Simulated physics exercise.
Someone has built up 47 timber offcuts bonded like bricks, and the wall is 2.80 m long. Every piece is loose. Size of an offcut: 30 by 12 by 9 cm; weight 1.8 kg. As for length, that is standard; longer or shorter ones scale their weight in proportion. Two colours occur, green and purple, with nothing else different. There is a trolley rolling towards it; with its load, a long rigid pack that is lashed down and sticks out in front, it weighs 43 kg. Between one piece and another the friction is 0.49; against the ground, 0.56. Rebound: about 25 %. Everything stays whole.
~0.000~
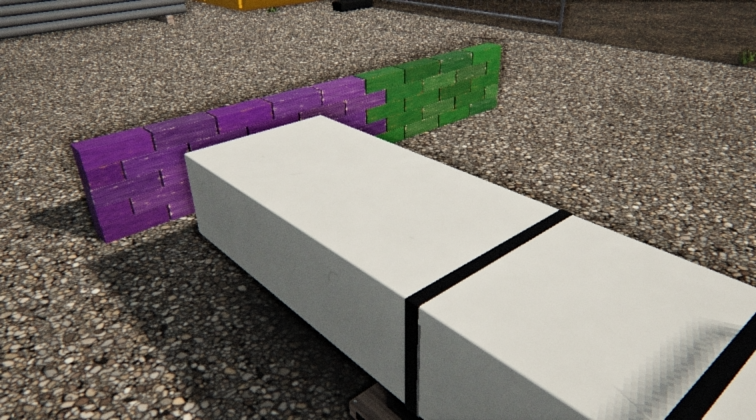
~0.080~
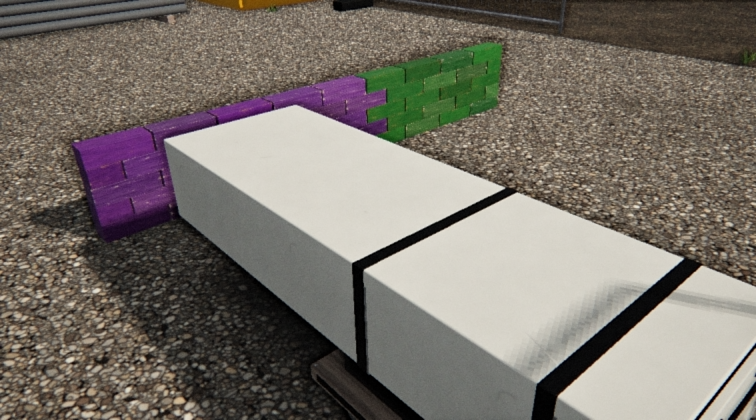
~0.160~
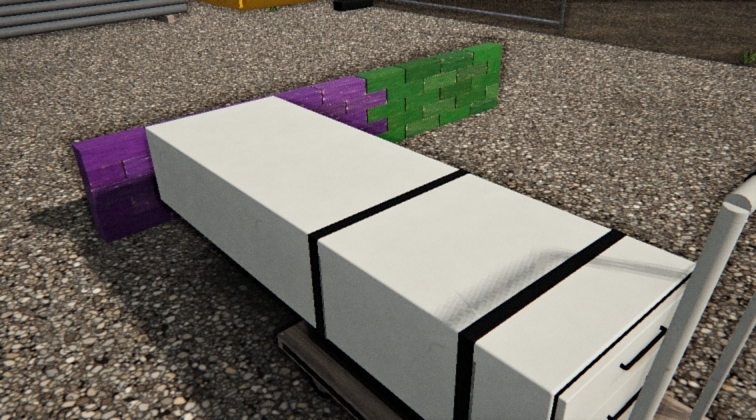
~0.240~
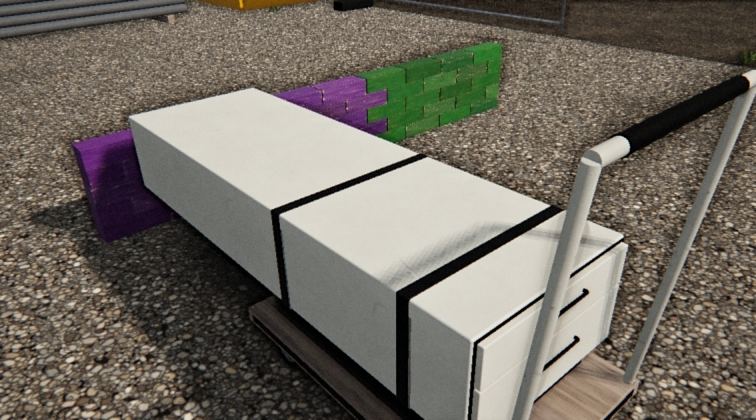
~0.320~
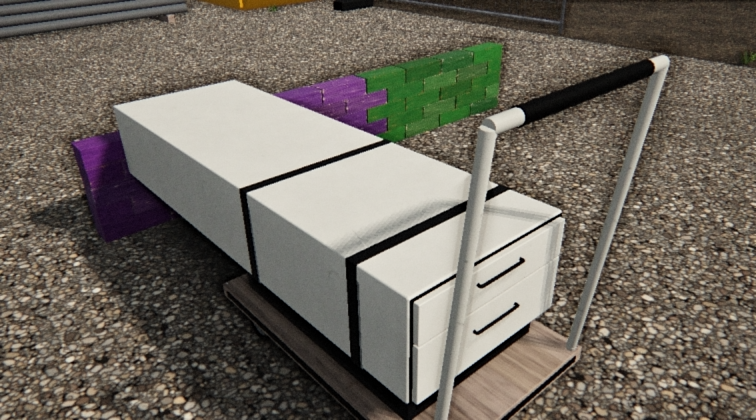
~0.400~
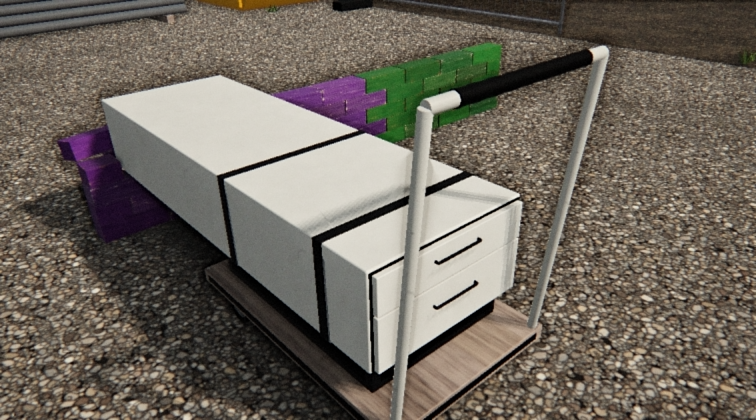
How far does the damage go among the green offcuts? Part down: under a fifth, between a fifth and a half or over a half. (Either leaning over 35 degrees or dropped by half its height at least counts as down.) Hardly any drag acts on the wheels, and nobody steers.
Tally: Short of a fifth.
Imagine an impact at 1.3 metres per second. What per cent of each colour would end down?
Down at the end: Green 0 per cent, purple 40 per cent.
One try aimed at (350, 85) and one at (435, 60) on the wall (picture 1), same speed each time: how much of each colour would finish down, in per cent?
You'd get green at 20 followed by 40, and purple at 20 followed by 0 percent.
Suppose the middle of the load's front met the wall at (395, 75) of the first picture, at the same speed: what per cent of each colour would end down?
Green 40 %, purple 10 %.
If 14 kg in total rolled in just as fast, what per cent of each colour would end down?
Share down - green: 0; purple: 20 (per cent).
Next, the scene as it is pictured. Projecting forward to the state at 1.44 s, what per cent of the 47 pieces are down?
By then 15 %.
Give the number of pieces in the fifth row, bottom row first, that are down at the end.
3.
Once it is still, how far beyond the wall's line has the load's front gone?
About 150 centimetres.
After 0.62 s, load 50 cm past the wall's line, still rolling; none of the 20 green offcuts down (5 of 47 in all colours); top green offcut unmoved; top purple offcut leaning 25°, 27 cm lower.
After 1.02 s, load 1.07 m past the wall's line, still rolling; none of the 20 green offcuts down (6 of 47 in all colours); top green offcut unmoved; top purple offcut upside down.
After 1.44 s, load 1.36 m past the wall's line, still rolling; none of the 20 green offcuts down (8 of 47 in all colours); top green offcut unmoved; top purple offcut upside down.
At rest (2.6 s), load 1.52 m past the wall's line, stopped; none of the 20 green offcuts down (9 of 47 in all colours); top green offcut unmoved; top purple offcut upside down. That is 0 per cent. As the last picture would show them, middles, top green offcut near (417, 70), top purple offcut near (222, 136).
